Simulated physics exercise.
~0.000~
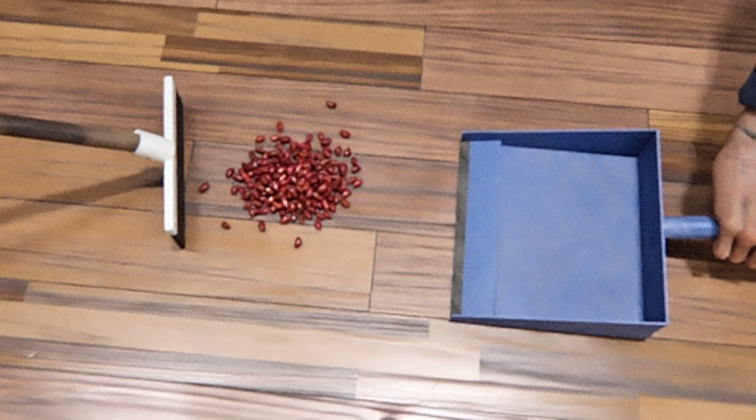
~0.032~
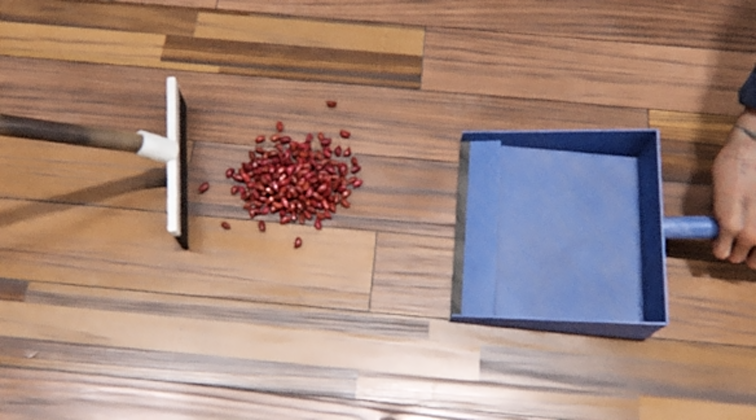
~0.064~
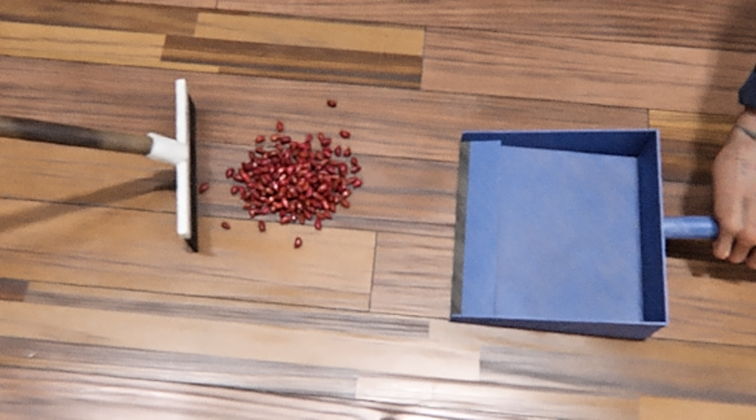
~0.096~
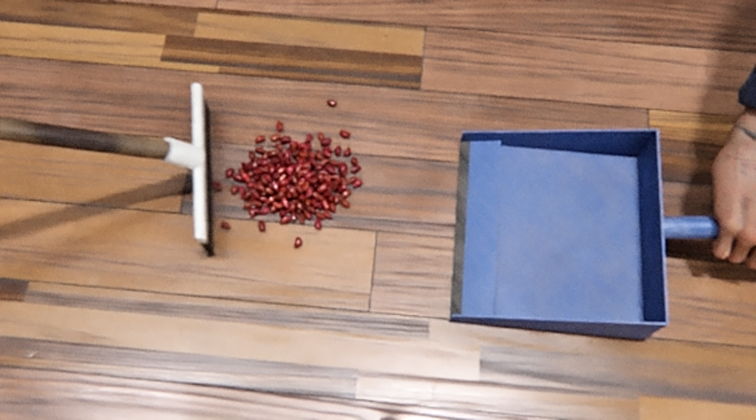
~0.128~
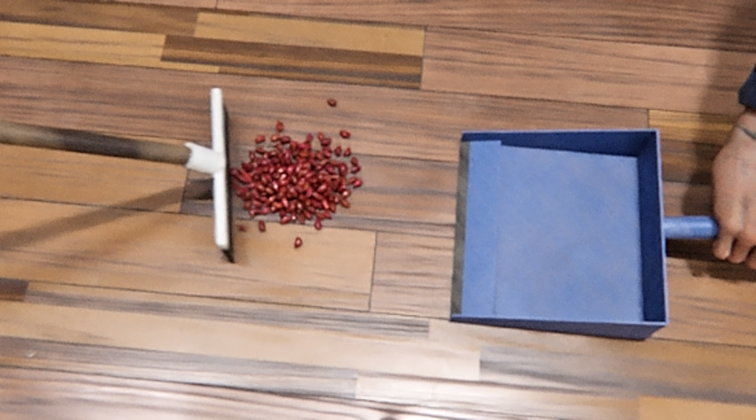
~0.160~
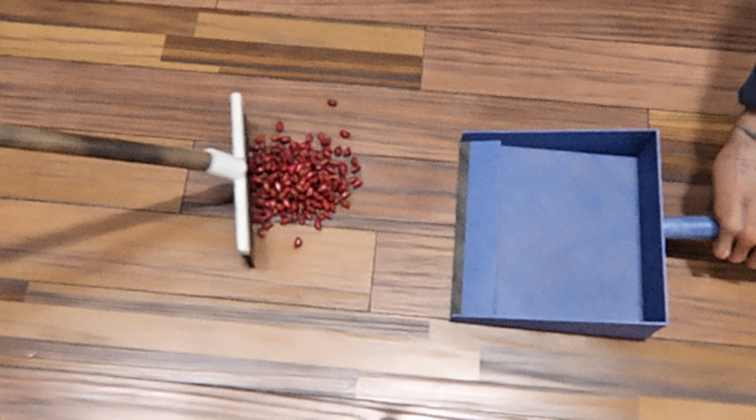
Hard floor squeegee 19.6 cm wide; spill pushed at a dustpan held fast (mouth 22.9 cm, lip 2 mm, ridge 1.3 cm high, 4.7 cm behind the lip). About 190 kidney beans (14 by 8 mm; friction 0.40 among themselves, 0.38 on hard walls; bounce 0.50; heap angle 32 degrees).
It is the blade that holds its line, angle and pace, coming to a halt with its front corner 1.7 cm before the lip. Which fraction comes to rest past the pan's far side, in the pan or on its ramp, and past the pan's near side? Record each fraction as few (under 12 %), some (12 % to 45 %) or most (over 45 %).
Recorded: Far side some; pan some; near side few.
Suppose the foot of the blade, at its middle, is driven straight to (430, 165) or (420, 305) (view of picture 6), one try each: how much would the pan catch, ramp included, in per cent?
I'd expect about 30 percent, then about 10 percent.
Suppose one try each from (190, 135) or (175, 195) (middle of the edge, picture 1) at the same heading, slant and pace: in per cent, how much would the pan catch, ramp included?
30 and 20 per cent, roughly.
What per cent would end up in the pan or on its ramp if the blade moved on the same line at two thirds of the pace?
In that case some 15 per cent.
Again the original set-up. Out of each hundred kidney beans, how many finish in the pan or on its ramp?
Roughly 25 per cent.
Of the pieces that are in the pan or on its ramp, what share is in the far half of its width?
Around 50 percent.
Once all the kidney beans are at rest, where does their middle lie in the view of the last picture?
Roughly (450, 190).
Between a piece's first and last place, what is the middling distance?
That distance is around 20 cm.
After 0.31 s, middle of the blade 14 cm from the lip; 0 % over the lip, far side 10 %, near side 0 %.
Then, at 0.41 s, middle of the blade 6 cm from the lip; 0 % over the lip, far side 15 %, near side 0 %.
After 0.64 s, middle of the blade 4 cm from the lip; 25 % over the lip, far side 25 %, near side 0 %.
In the end, at 2.6 s, far side 25 %, pan 25 %, near side 0 %, in front of the lip or behind the blade 55 %.
